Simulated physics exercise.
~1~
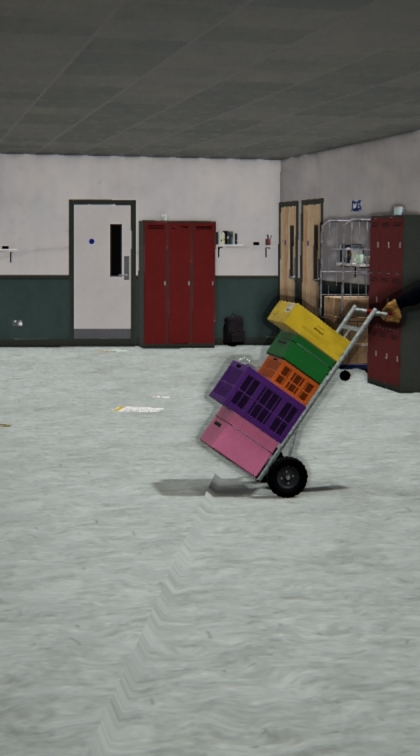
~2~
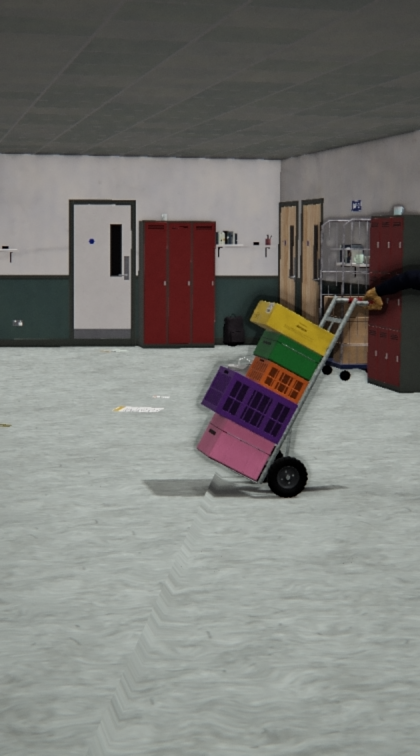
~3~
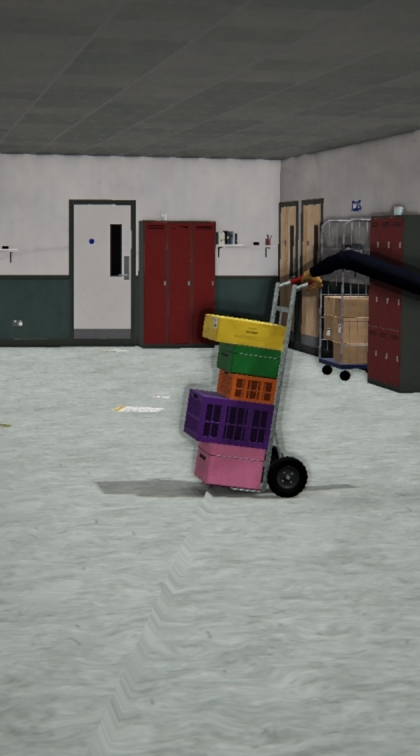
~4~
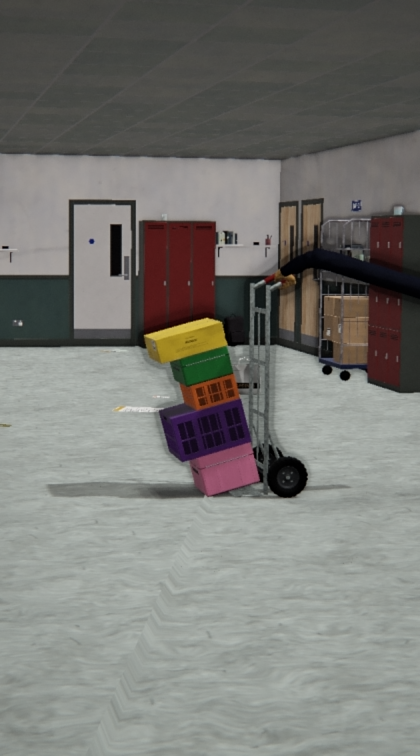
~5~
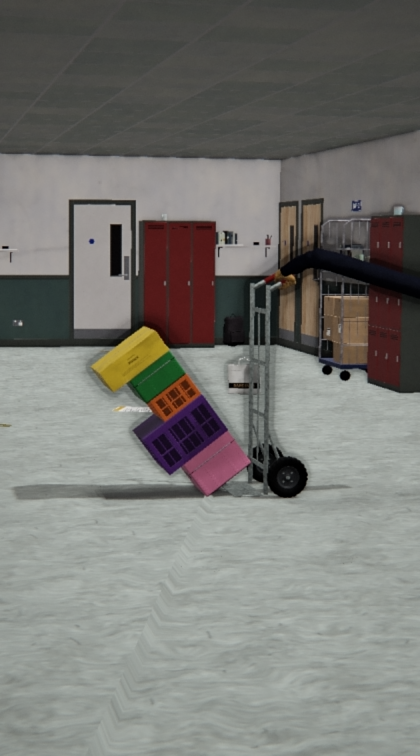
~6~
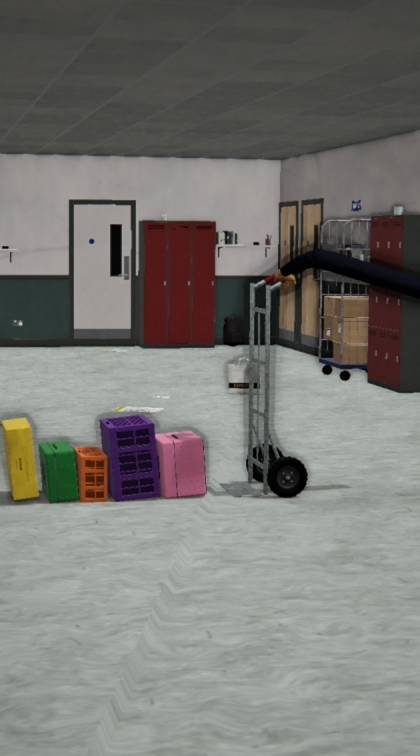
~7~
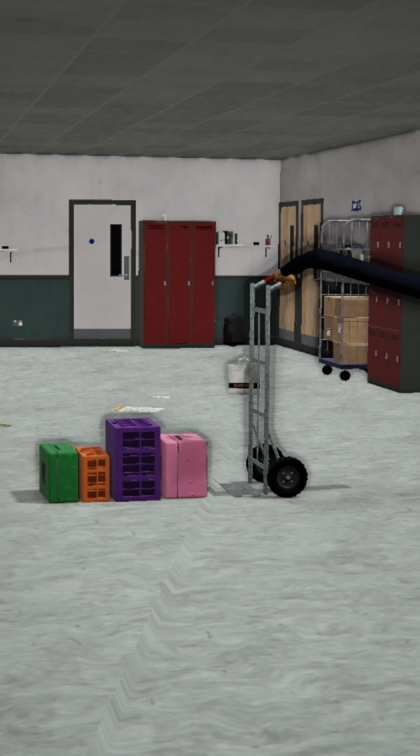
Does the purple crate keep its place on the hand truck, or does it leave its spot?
It leaves its spot. The purple crate tips away to the left with the rest of the stack and ends up lying on the floor between the orange crate and the pink toolbox.
